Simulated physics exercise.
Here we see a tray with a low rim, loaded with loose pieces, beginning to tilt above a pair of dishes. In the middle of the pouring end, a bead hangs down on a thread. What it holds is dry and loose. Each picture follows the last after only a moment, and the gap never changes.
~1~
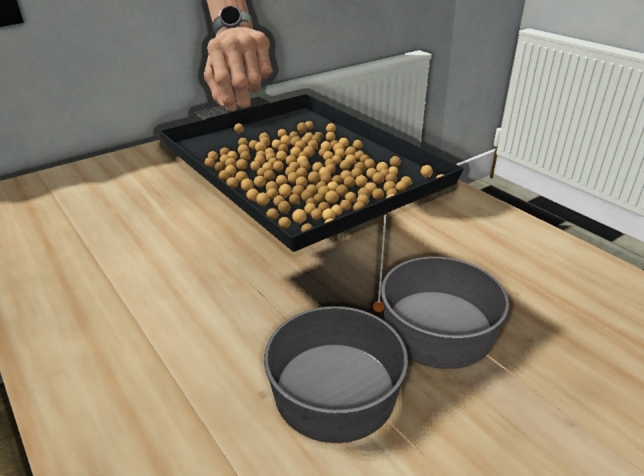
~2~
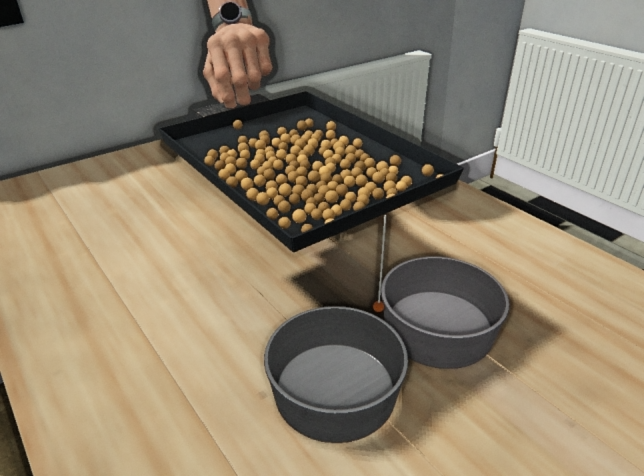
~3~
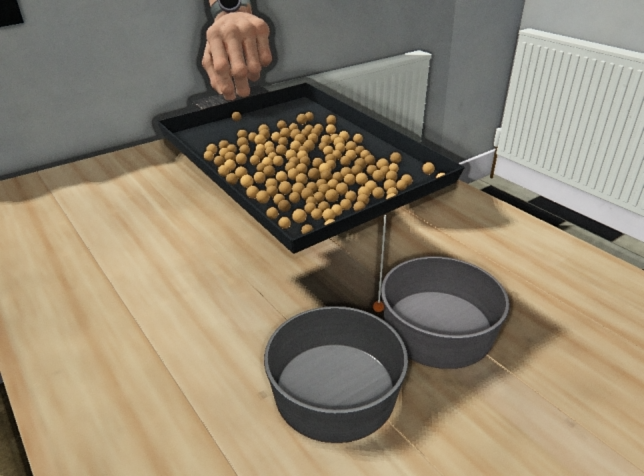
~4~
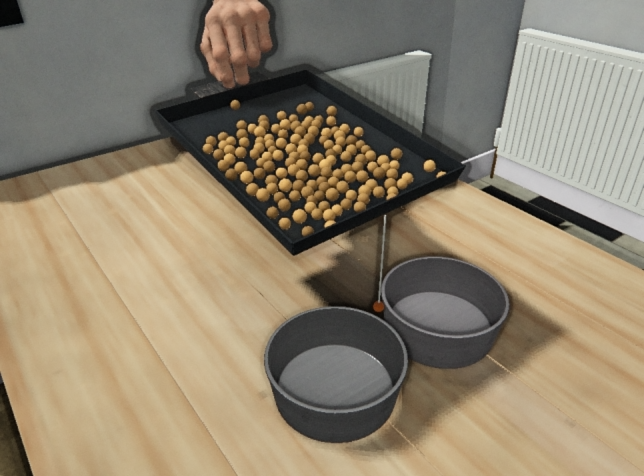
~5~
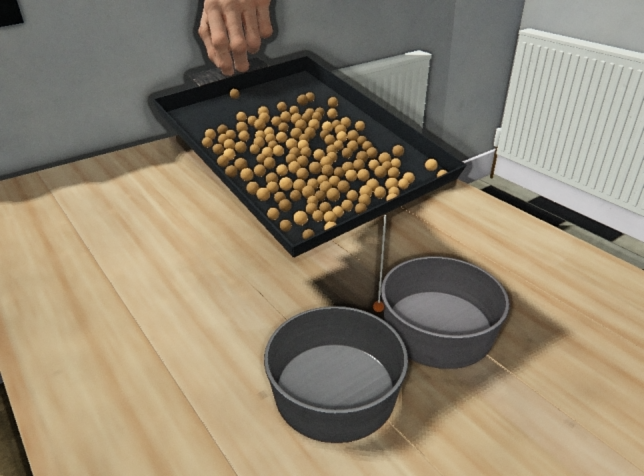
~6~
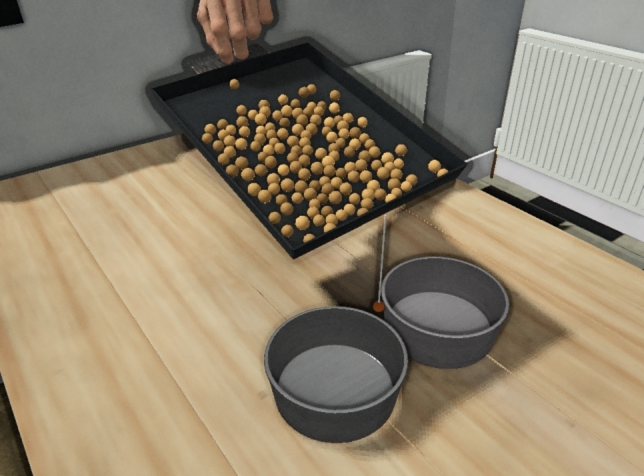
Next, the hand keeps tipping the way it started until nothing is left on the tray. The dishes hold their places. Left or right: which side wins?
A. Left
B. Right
Left.
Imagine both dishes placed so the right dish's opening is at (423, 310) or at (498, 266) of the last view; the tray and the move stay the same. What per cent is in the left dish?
Trial 1: 80 percent; trial 2: 10 percent.
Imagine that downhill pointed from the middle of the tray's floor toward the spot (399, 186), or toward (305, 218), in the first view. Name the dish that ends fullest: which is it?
The first tilt favours the dish to the right, the second the dish to the left.
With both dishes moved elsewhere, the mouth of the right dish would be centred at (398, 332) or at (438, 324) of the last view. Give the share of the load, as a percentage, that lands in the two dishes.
Close to 80 in a hundred, followed by close to 90 in a hundred.
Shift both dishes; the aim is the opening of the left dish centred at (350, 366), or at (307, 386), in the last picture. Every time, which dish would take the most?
The dish to the left; the dish to the left.
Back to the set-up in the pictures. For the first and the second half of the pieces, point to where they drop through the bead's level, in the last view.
(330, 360) first, (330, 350) later.
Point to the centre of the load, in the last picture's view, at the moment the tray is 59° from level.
Centre estimate: (334, 197).
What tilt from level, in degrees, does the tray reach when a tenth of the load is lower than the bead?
70 degrees.
Just after the last frame, tray tipped steeply; almost all on the tray; just a few in the left dish; about a tenth in the air.
A moment on, tray tipped right over; about a tenth on the tray; roughly two thirds in the left dish; about a tenth outside both; about a tenth in the air.
Further on, tray tipped past a quarter turn; the larger part in the left dish; roughly a quarter outside both.
When it is over, tray tipped past a quarter turn; the larger part in the left dish; not one in the right dish; roughly a quarter outside both.
